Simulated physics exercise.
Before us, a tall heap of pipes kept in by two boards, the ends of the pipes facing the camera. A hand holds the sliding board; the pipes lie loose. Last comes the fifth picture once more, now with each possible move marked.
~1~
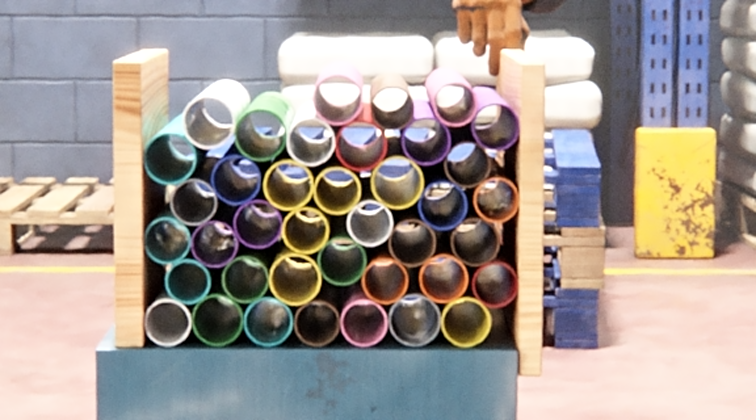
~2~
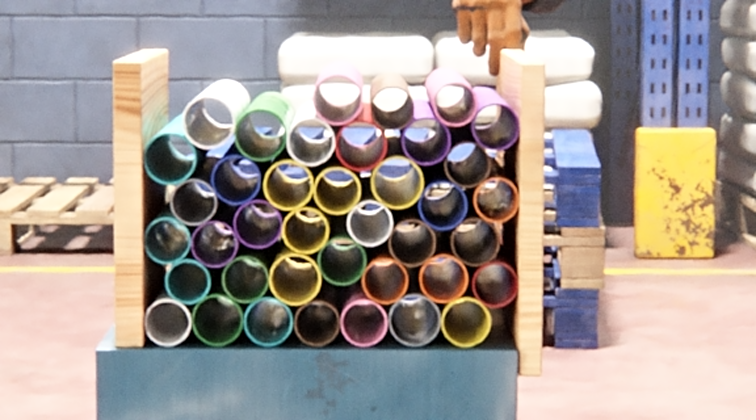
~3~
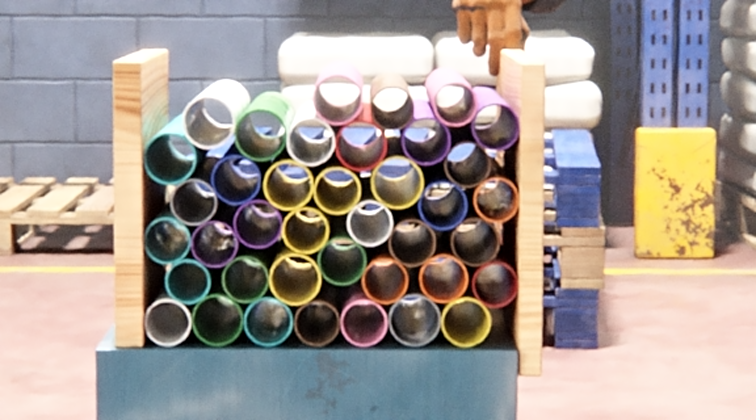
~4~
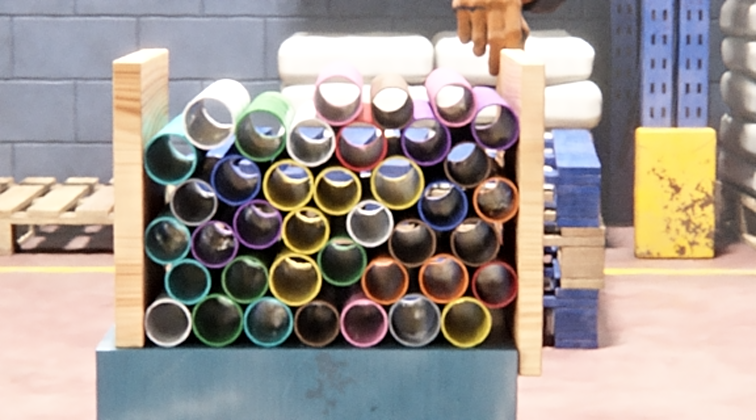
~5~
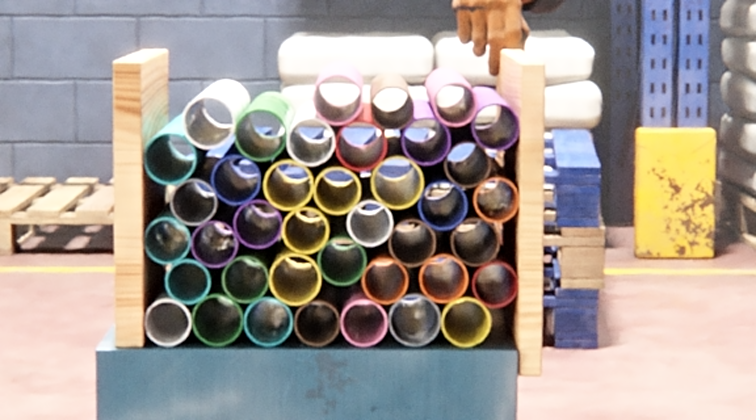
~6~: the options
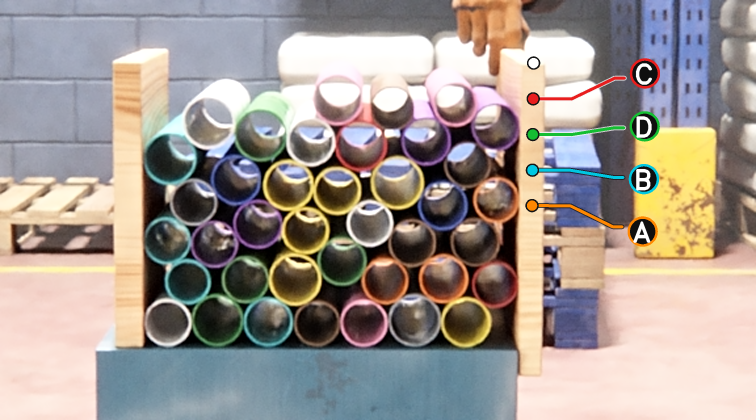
A big heap of loose, colourful pipes sat stacked between two upright wooden boards with their open ends facing out, while a hand stayed at the top of the right board and nothing visibly moved.
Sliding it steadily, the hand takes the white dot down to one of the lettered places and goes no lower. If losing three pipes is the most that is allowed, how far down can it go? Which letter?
Slide it to A.
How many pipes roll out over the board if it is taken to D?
With D, none.
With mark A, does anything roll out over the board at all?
Yes.
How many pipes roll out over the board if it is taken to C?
With C, none.
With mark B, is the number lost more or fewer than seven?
Fewer than seven.
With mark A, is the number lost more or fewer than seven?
Fewer than seven.
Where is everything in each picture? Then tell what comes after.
The first picture shows a white pipe (168, 322); a grey pipe (414, 320); an orange pipe (385, 281).
The second picture shows an orange pipe (385, 281); a purple pipe (215, 244).
The third picture shows a blue pipe (443, 206); a yellow pipe (397, 183).
The fourth picture shows a turquoise pipe (170, 158); a white pipe (209, 122).
The fifth picture shows side board (517, 199); a white pipe (168, 322); a grey pipe (414, 320).
On the copy, A at (532, 205); B at (532, 170); C at (533, 99); D at (532, 135); the white dot at (533, 63).
On A. First, top of the board (520, 130).
Then, top of the board (520, 204).
Finally, top of the board (520, 204), two out over the board.
By contrast, B none out over the board; C none out over the board; D none out over the board.
